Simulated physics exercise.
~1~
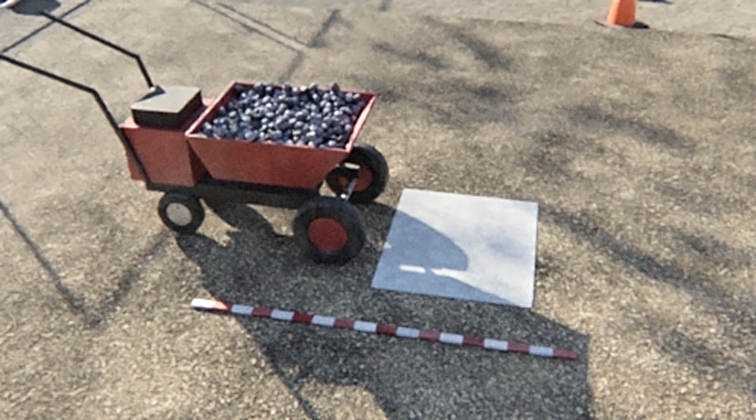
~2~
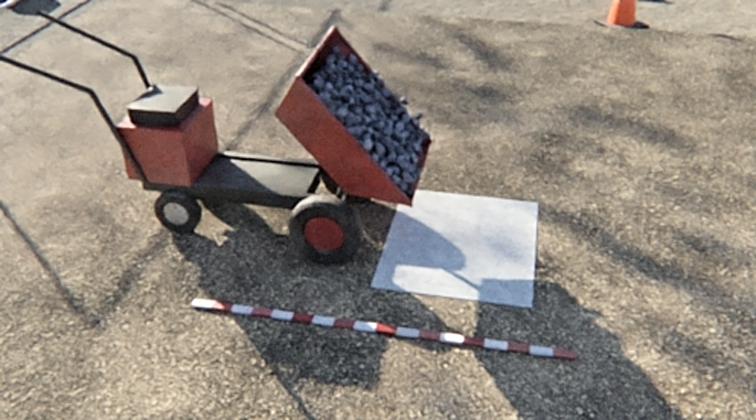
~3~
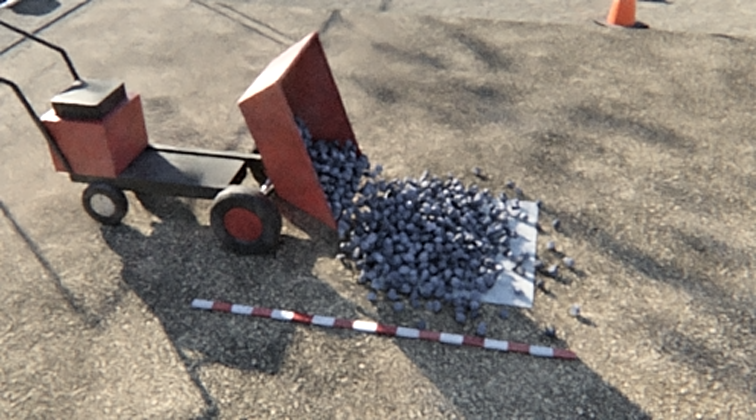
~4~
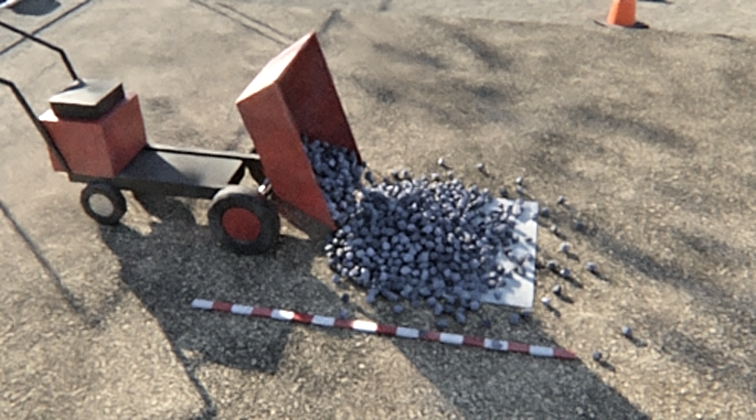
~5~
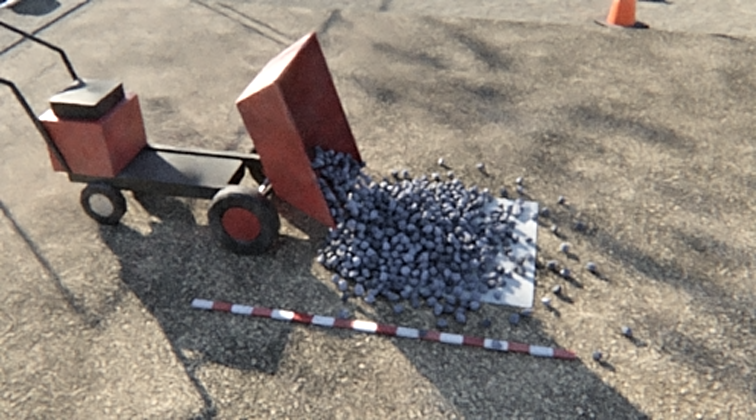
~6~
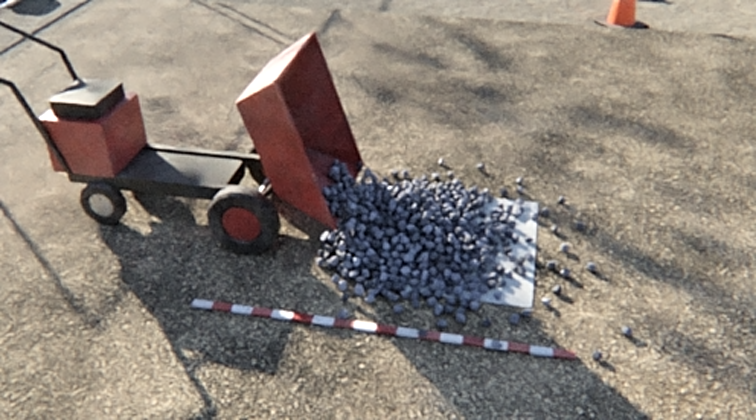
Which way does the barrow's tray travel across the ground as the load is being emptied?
The tray travels to the left, as the whole machine draws back from the sheet.
A red powered barrow, its tray heaped with dark grey stones, stands on rough ground beside a pale sheet, with a red and white striped staff lying in front. The tray tips up steeply toward the sheet, and the stones begin to slide to its lower edge. The machine draws back to the left as the load pours out into a broad pile. More stones slip out while the tray stays raised. At the end, just over half lie on the sheet, many rest short of it by the tray's lip, and a few are scattered beyond.
